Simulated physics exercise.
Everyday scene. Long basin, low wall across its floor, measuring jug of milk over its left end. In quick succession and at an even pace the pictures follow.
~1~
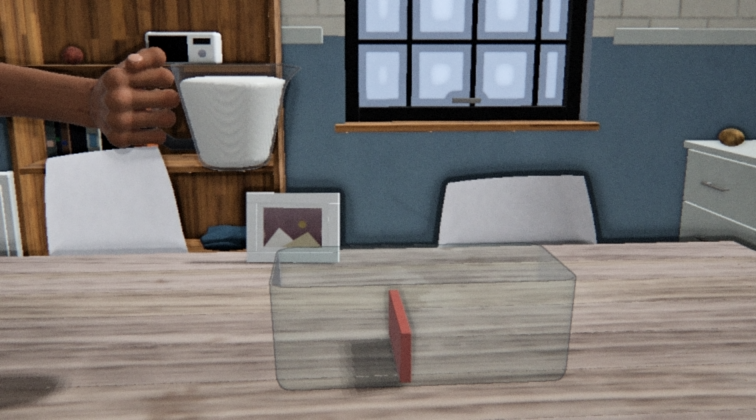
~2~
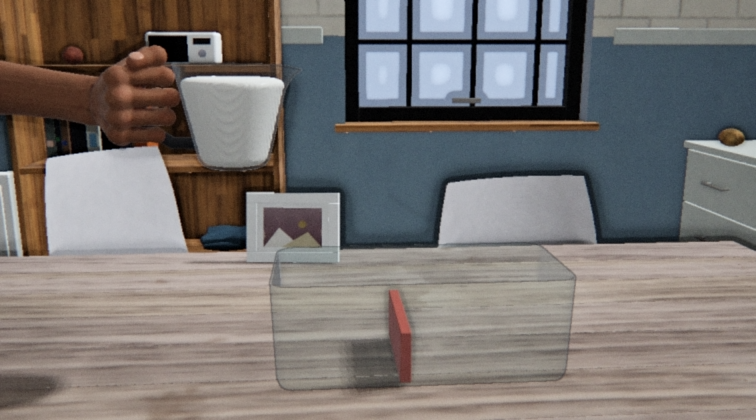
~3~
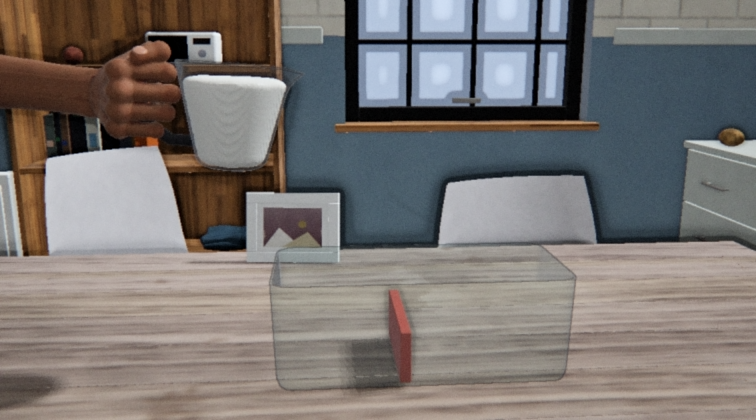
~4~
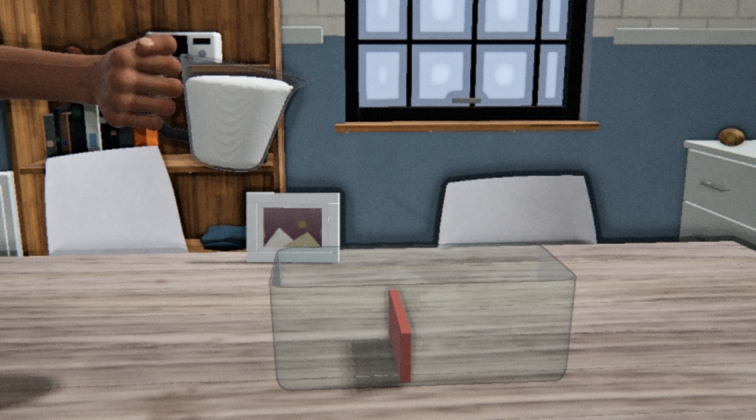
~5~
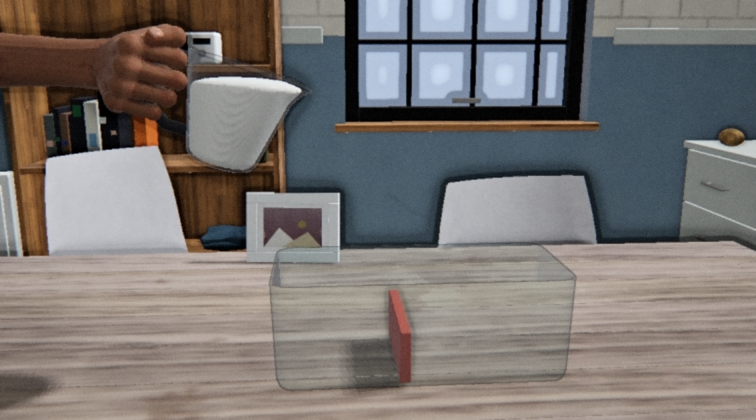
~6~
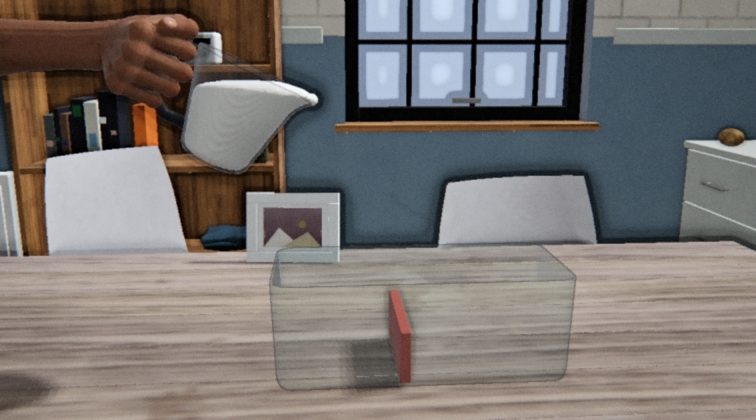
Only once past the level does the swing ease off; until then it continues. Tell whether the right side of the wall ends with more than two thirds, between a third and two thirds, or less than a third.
The share right of the wall does not reach a third.
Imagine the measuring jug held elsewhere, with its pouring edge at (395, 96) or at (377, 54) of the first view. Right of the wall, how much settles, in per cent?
It comes to 95 % the first time and 95 % the second.
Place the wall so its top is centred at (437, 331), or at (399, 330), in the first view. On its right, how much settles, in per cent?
Around 10 per cent for the first, around 10 per cent for the second.
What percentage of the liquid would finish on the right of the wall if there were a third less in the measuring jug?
Estimate: Around 5 per cent.
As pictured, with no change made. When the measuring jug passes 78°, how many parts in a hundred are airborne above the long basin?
30 per cent.
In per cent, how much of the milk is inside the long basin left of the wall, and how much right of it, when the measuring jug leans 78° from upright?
Left part: Around 15 %. Right part: Around 0 %.
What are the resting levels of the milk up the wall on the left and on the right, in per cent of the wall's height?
On the left it sits near 50, while on the right it sits near 0.
A moment on, the measuring jug is tipped on its side and 52 per cent is still to pour, 17 is left of the wall and 0 right of it.
Next, the measuring jug is tipped on its side and 11 per cent is still to pour, 69 is left of the wall and 1 right of it.
Then the measuring jug is tipped on its side and 1 per cent is still to pour, 91 is left of the wall and 2 right of it.
Later the measuring jug is tipped on its side and 0 per cent is still to pour, 94 is left of the wall and 2 right of it.
Finally, 94 per cent lies left of the wall, 2 right of it and 4 outside.
